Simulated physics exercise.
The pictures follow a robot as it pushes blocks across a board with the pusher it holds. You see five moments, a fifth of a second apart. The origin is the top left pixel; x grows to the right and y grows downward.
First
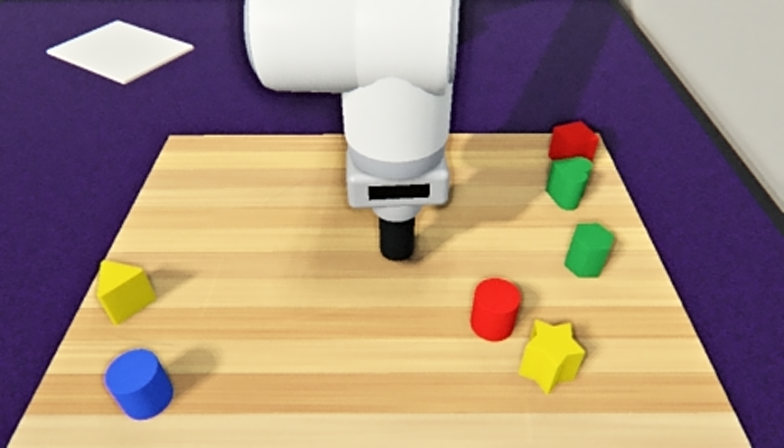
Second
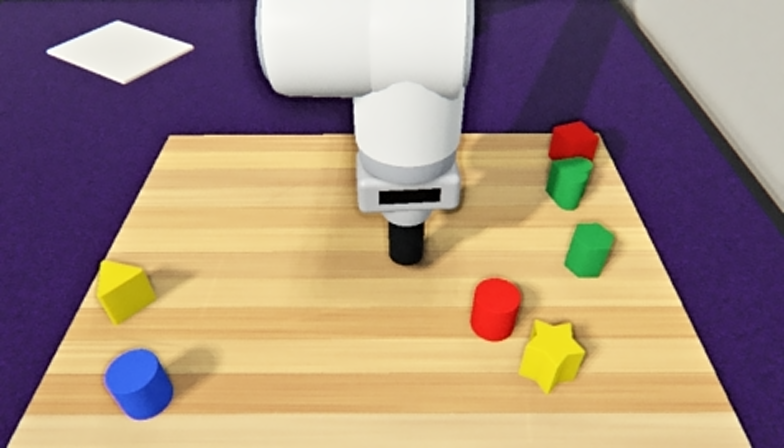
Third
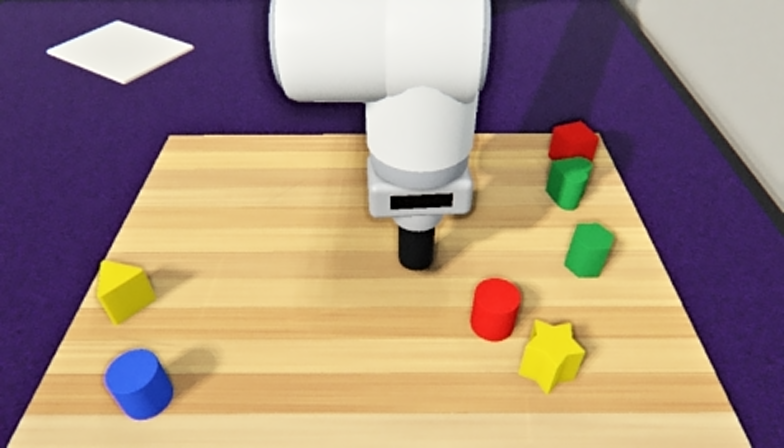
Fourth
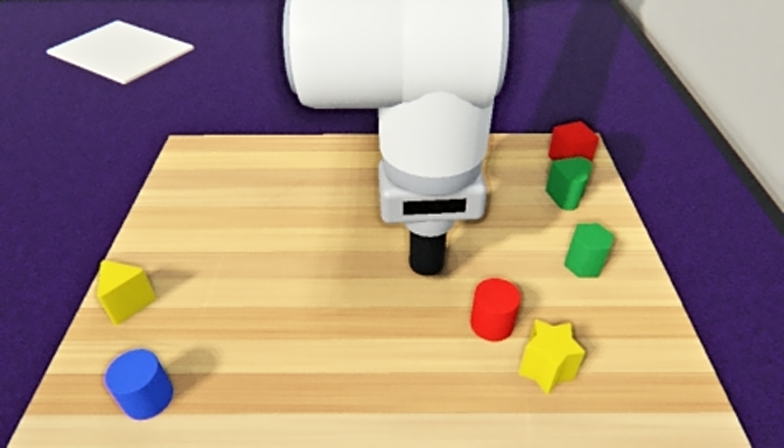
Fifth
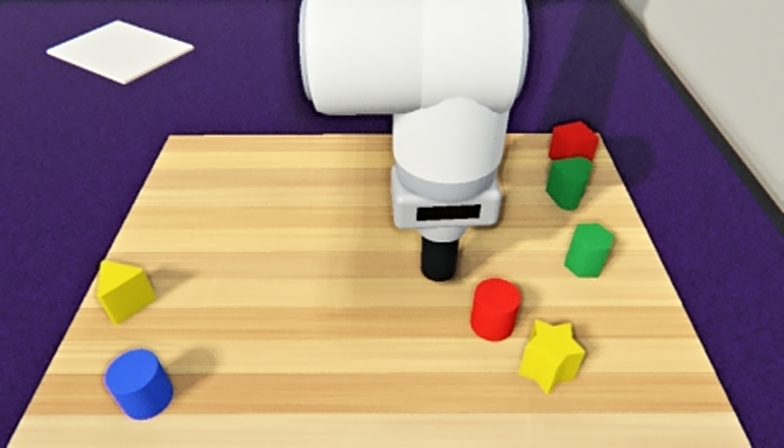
A white robot arm with a black cylindrical tip glides slowly to the right and slightly toward the viewer over a wooden board, drawing nearer the red cylinder. The yellow star, green blocks, red block, yellow triangular block and blue cylinder all stay still, and the tip touches nothing.
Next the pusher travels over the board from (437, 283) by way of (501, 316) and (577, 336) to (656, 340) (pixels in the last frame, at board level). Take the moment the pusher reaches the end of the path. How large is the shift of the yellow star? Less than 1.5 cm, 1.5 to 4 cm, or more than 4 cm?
More than 4 cm.
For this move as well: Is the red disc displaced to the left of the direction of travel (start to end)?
Short answer: No.
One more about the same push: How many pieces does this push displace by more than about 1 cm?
When the path ends, I think you'll find two blocks out of place by more than 1 cm.
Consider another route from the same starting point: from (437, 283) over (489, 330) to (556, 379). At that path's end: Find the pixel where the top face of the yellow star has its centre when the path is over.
By then it is at (609, 371).
What follows on the original path. One third of the way, pusher at (505, 302); red disc at (534, 317); yellow star at (571, 356).
Two thirds of the way, pusher at (585, 322); red disc at (590, 343); yellow star at (595, 391), turned 25° clockwise.
At the end, pusher at (664, 325); red disc at (590, 343); yellow star at (595, 392), turned 25° clockwise; green hexagonal block unmoved.
